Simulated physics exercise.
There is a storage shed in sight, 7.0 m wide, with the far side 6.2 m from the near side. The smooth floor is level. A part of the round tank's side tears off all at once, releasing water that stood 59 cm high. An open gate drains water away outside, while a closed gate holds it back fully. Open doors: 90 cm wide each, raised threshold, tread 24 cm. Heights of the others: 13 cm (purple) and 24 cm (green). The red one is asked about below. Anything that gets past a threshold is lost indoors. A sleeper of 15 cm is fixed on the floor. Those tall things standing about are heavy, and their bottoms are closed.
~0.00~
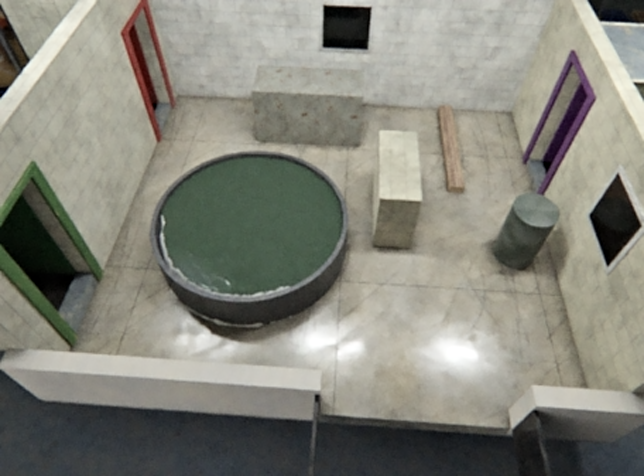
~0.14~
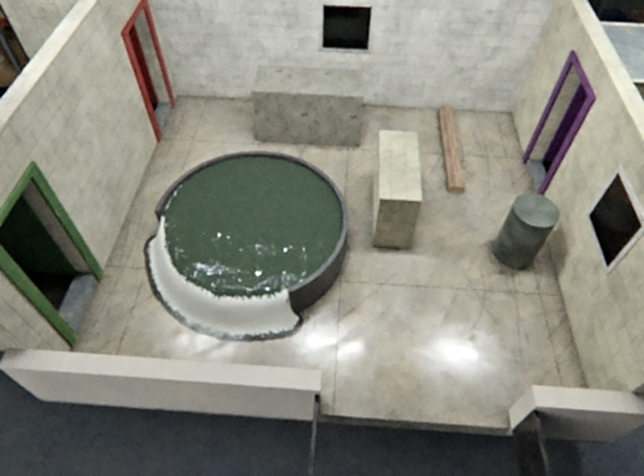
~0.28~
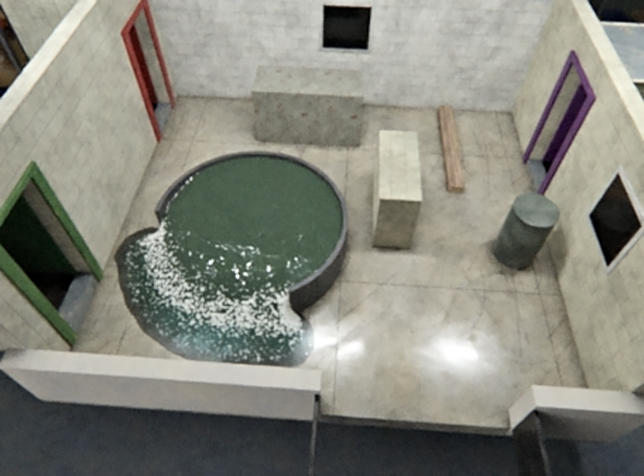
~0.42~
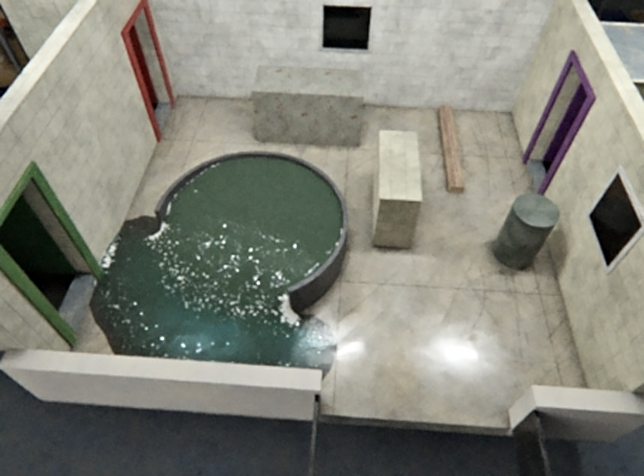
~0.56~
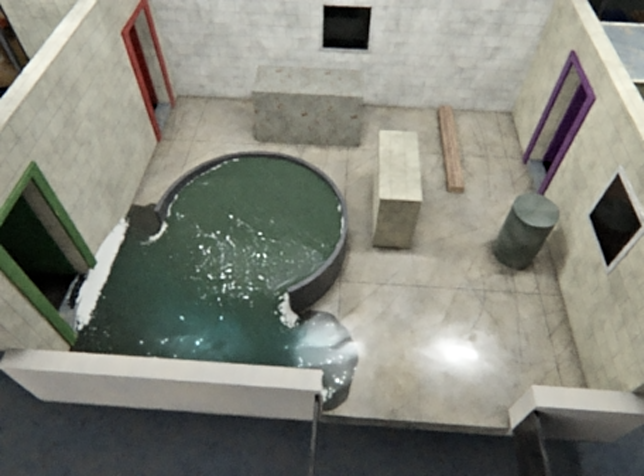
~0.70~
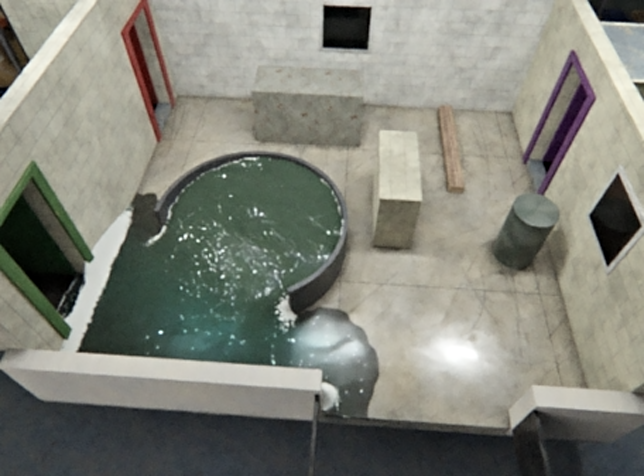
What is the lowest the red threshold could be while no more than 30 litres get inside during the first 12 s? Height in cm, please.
About 7.5 cm.
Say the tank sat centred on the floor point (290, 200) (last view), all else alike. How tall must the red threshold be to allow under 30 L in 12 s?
At least some 8.0 centimetres tall.
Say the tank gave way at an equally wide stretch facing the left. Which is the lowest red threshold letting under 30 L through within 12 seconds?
It should stand roughly 15 cm high.
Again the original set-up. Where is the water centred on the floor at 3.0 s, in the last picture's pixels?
It lies near (220, 283) in the last picture.
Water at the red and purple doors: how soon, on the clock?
Red: 2.0 s; purple: 5.0 s.
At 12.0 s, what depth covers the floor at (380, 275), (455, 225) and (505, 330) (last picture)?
Around 4 cm, 10 cm and 7 cm.
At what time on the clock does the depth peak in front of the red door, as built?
I'd say near 7.0 seconds.
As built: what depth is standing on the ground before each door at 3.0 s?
Reading in centimetres: Red = 2, purple = 0, green = 33.
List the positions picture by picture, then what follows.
The first picture shows the round tank at (251, 220) is whole and still, 59 cm deep; the red door at (152, 78) is dry.
In the second picture, the front is at (283, 333), 0.3 m from the gap at (191, 298); 0.6 m2 of floor is wet, 59 cm left at the back.
In the third picture, the front is at (288, 362), 0.7 m from the gap at (192, 301); 2.2 m2 of floor is wet, 59 cm left at the back.
In the fourth picture, the front is at a hidden place, 1.2 m from the gap at (192, 302); 4.4 m2 of floor is wet, 59 cm left at the back.
In the fifth picture, the gap is at (193, 302), the front 1.6 m out at a hidden place; the back of the round tank holds 59 cm.
In the sixth picture, the gap is at (193, 303), the front 1.9 m out at a hidden place; the back of the round tank holds 59 cm; 2.1 m in a straight line remain to the red door at (152, 78).
After 1.4 s water covers 25 % of the floor, deepest (58 cm) near (113, 380); it has not reached the red door.
After 3.0 s water covers 55 % of the floor, deepest (34 cm) near (60, 376); 2 cm at the red door, 0 litres in over its 13 cm threshold.
After 12.0 s water covers 95 % of the floor, deepest (12 cm) near (524, 272); 10 cm at the red door, 2 litres in over its 13 cm threshold.
At the red door as built, the water arrived by 2.0 s and peaked near 12 cm at 6.8 s.
Run again over the same 12 s with other heights there, 47 litres in over 6.5 cm, 15 litres over 9 cm. The limit of 30 litres is kept from about 7.5 cm up.
